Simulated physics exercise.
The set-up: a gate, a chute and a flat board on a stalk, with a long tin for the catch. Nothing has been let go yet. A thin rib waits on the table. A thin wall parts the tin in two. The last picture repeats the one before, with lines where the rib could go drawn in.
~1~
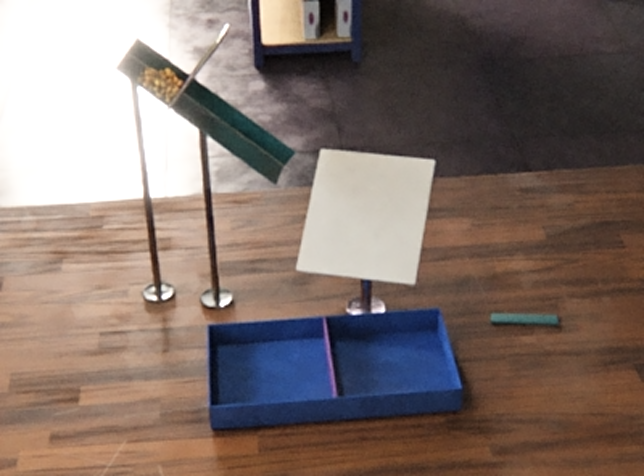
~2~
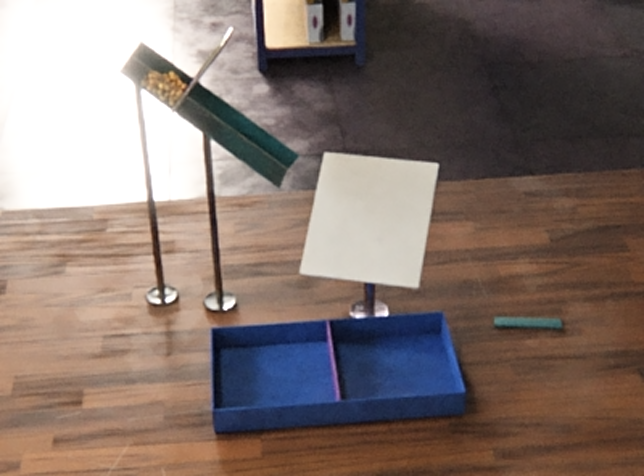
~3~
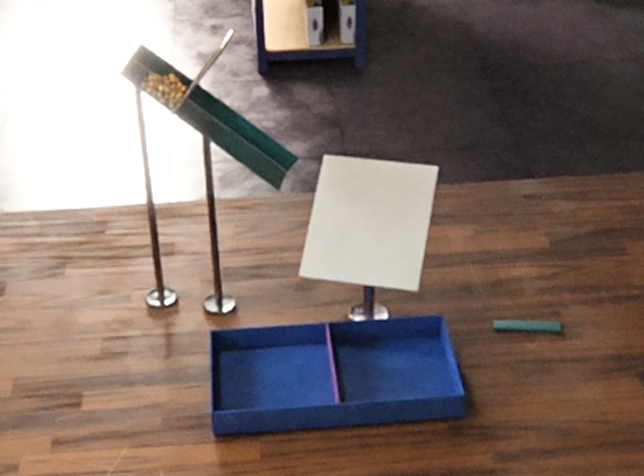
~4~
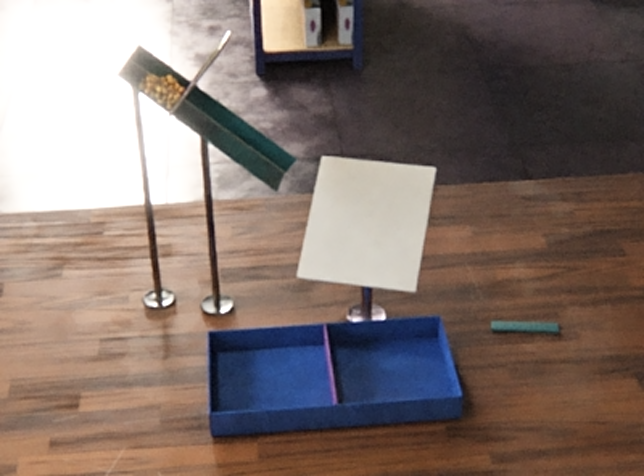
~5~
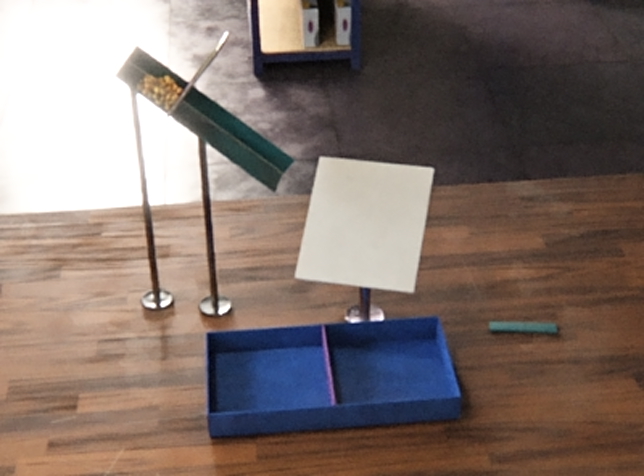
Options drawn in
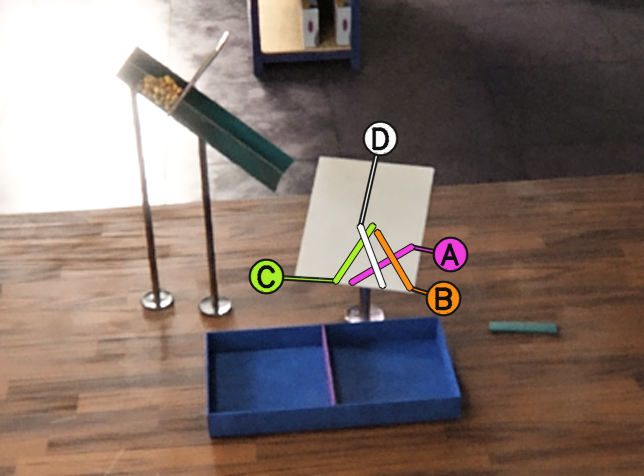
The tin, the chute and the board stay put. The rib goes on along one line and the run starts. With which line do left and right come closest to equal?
Go for A.
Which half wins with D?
More lands on the right.
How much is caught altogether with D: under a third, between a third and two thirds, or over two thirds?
Line D gives over two thirds.
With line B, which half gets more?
The right half.
On the marked copy, line A from (411, 247) to (352, 282); line B from (377, 232) to (409, 288); line C from (372, 226) to (335, 281); line D from (360, 226) to (382, 285).
Choosing A, of what is caught, about half in the left half, about half in the right.
Choosing B, of what is caught, a small part in the left half, nearly all in the right.
Choosing C, of what is caught, nearly all in the left half, a small part in the right.
Choosing D, of what is caught, a small part in the left half, nearly all in the right.
